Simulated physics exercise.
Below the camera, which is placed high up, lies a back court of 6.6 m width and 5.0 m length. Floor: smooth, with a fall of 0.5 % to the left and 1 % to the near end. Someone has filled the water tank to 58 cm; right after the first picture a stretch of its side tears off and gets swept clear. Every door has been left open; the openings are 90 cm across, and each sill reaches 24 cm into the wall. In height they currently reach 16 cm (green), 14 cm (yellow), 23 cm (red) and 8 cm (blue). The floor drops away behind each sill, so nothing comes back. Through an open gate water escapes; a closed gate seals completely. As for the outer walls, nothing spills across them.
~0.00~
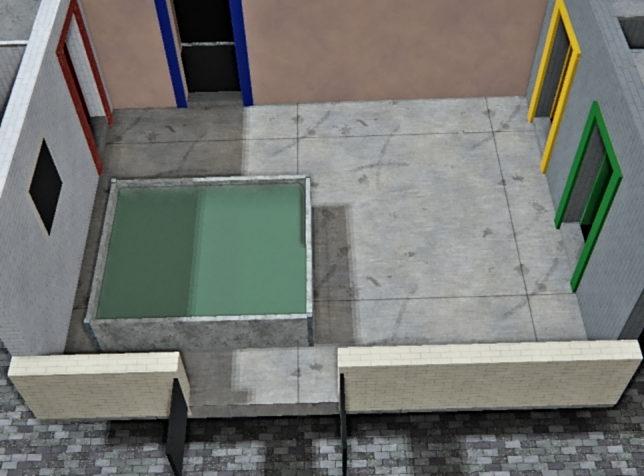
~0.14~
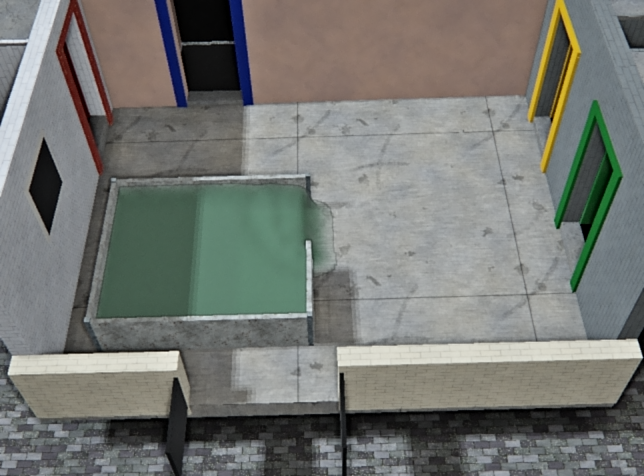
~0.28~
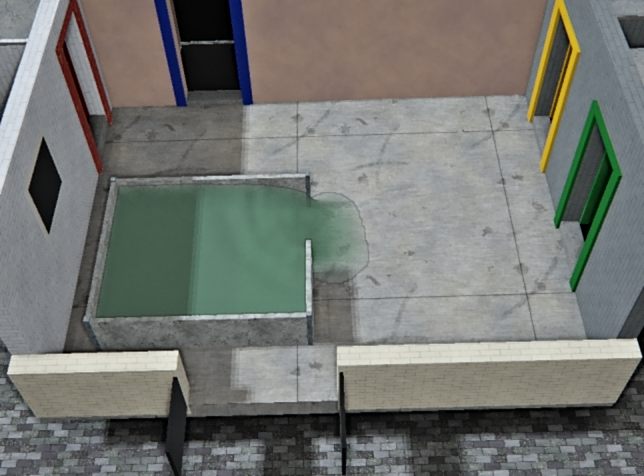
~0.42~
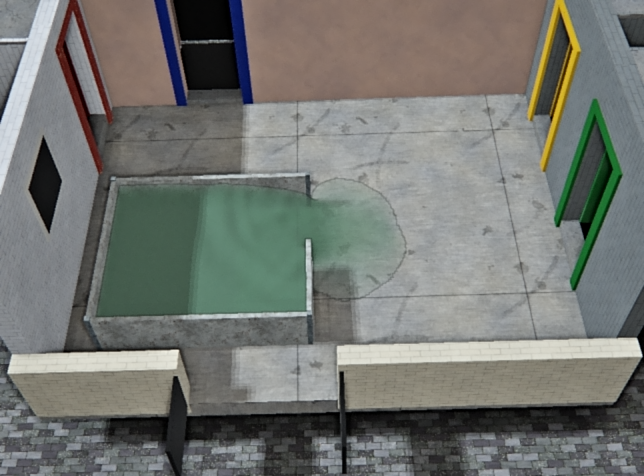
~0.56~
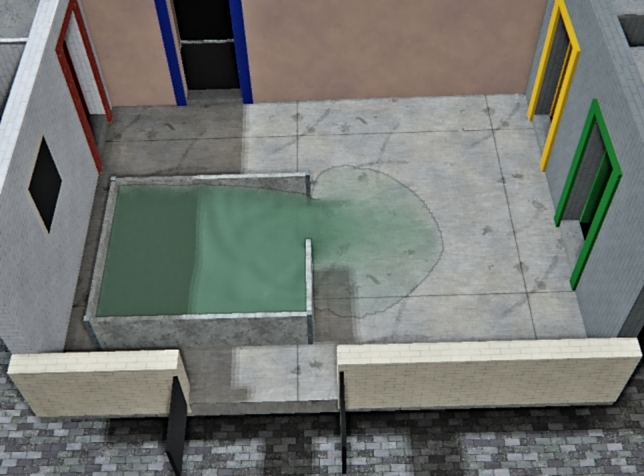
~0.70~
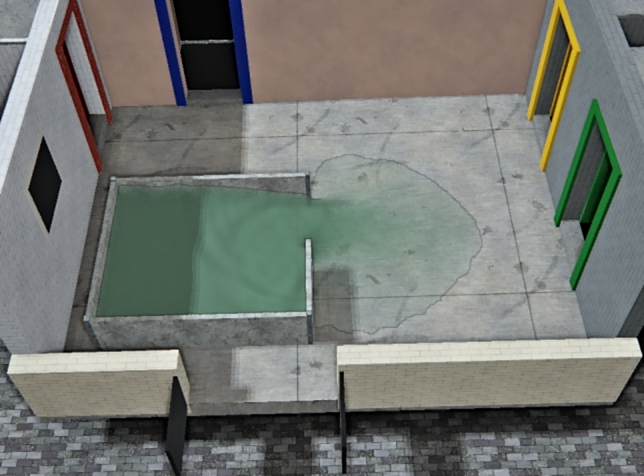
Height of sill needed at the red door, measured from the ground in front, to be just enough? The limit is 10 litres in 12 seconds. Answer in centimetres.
Approximately 8.5 cm.
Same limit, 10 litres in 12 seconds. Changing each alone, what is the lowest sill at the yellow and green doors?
About 19 cm at yellow and about 20 cm at green.
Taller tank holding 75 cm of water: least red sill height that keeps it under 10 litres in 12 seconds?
In that case, roughly 12.5 cm.
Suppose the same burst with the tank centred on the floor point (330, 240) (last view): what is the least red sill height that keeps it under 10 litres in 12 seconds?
That setup calls for roughly 12.5 cm.
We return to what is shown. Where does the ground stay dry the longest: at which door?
The red one.
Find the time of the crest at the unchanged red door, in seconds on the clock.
Around 11.5 seconds.
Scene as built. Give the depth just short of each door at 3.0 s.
Centimetres: Green = 23, yellow = 20, red = 0, blue = 0.
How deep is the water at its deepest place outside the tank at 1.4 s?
About 34 cm at most.
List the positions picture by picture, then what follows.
The first frame shows the water tank at (206, 248) is whole and still, 58 cm deep; the red door at (89, 98) is dry.
In the second frame, water pours out at (307, 229) and has run 0.3 m, to (328, 267); about 8 cm deep outside, 58 cm at the back.
In the third frame, water pours out at (307, 230) and has run 0.8 m, to (363, 254); about 10 cm deep outside, 58 cm at the back.
In the fourth frame, the gap is at (307, 230), the front 1.2 m out at (398, 252); the back of the water tank holds 58 cm.
In the fifth frame, the gap is at (307, 230), the front 1.8 m out at (437, 244); the back of the water tank holds 58 cm.
In the sixth frame, the gap is at (307, 229), the front 2.3 m out at (475, 239); the back of the water tank holds 58 cm; the red door at (88, 96), 3.6 m from the gap, is still 3.4 m from the nearest water.
After 1.4 s water covers 35 % of the floor, deepest (34 cm) near (318, 230); it has not reached the red door.
After 3.0 s water covers 50 % of the floor, deepest (30 cm) near (514, 123); it has not reached the red door.
After 12.0 s water covers 95 % of the floor, deepest (16 cm) near (57, 389); 11 cm at the red door, 0 litres in over its 23 cm sill.
At the red door as built, the water arrived by 6.7 s and peaked near 11 cm at 11.6 s.
Run again over the same 12 s with other heights there, 20 litres in over 7.5 cm, 1 litre over 10 cm. The limit of 10 litres is kept from about 8.5 cm up.
